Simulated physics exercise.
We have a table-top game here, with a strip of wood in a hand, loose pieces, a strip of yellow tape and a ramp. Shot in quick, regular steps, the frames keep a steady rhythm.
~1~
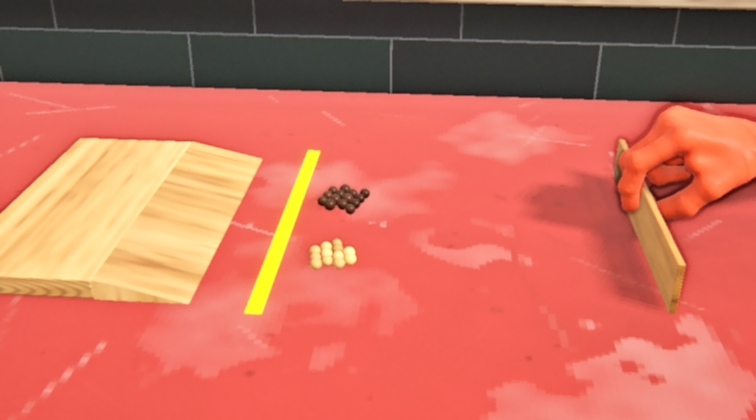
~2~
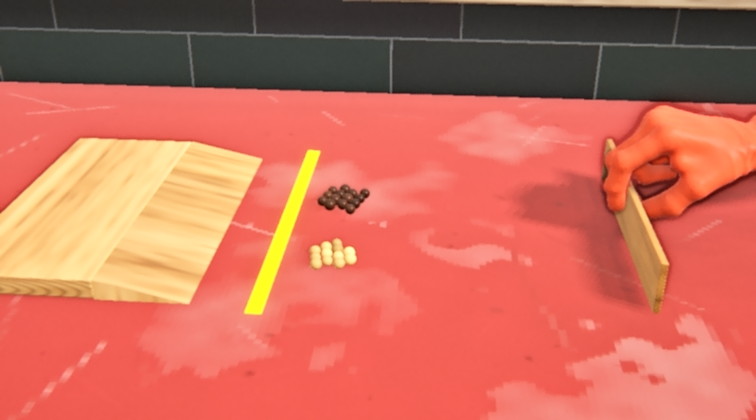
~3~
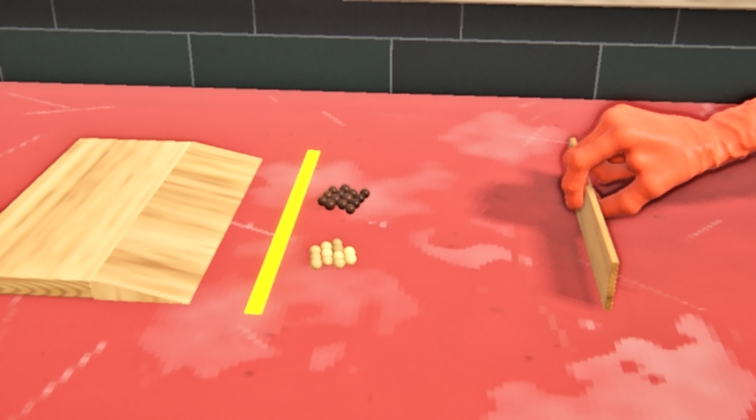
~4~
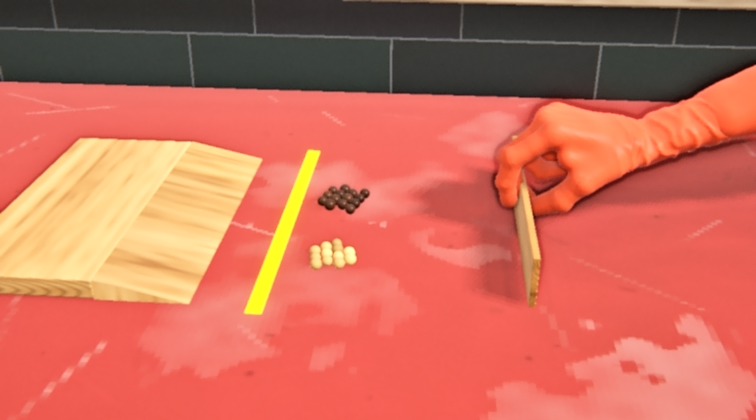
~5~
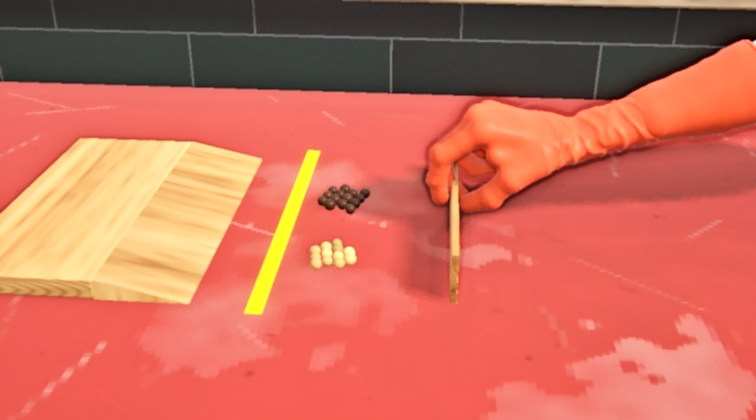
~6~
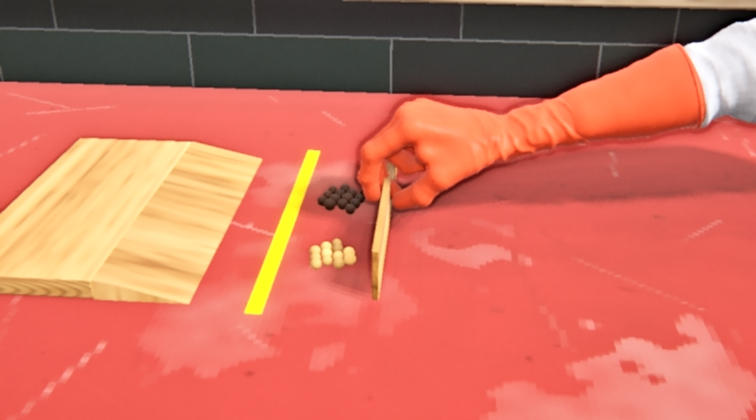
The footage shows a gloved hand sliding an upright strip of wood leftward across a red table toward small piles of dark chocolate balls and pale wooden beads, which lie still beside yellow tape and a wooden ramp.
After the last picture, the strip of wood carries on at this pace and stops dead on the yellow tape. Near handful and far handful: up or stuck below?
Near handful - up; far handful - up.
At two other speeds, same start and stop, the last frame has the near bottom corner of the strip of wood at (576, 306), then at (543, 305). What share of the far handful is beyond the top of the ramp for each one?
Around 0 per cent first, then around 0 per cent.
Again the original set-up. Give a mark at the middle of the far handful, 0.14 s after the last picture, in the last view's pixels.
Centre estimate, last view: Approx. (220, 197).
Then, 0.06 s after the last picture, strip of wood still moving, near (316, 180); near handful all short of the ramp; far handful all short of the ramp.
Then, 0.14 s after the last picture, strip of wood stopped at the yellow tape; near handful most on the ramp, about a quarter short of the ramp; far handful about two thirds on the ramp, about a quarter short of the ramp.
Then, 0.42 s after the last picture, strip of wood stopped at the yellow tape; near handful all past the top; far handful all past the top.
By the end, strip of wood stopped at the yellow tape; near handful all past the top; far handful all past the top.
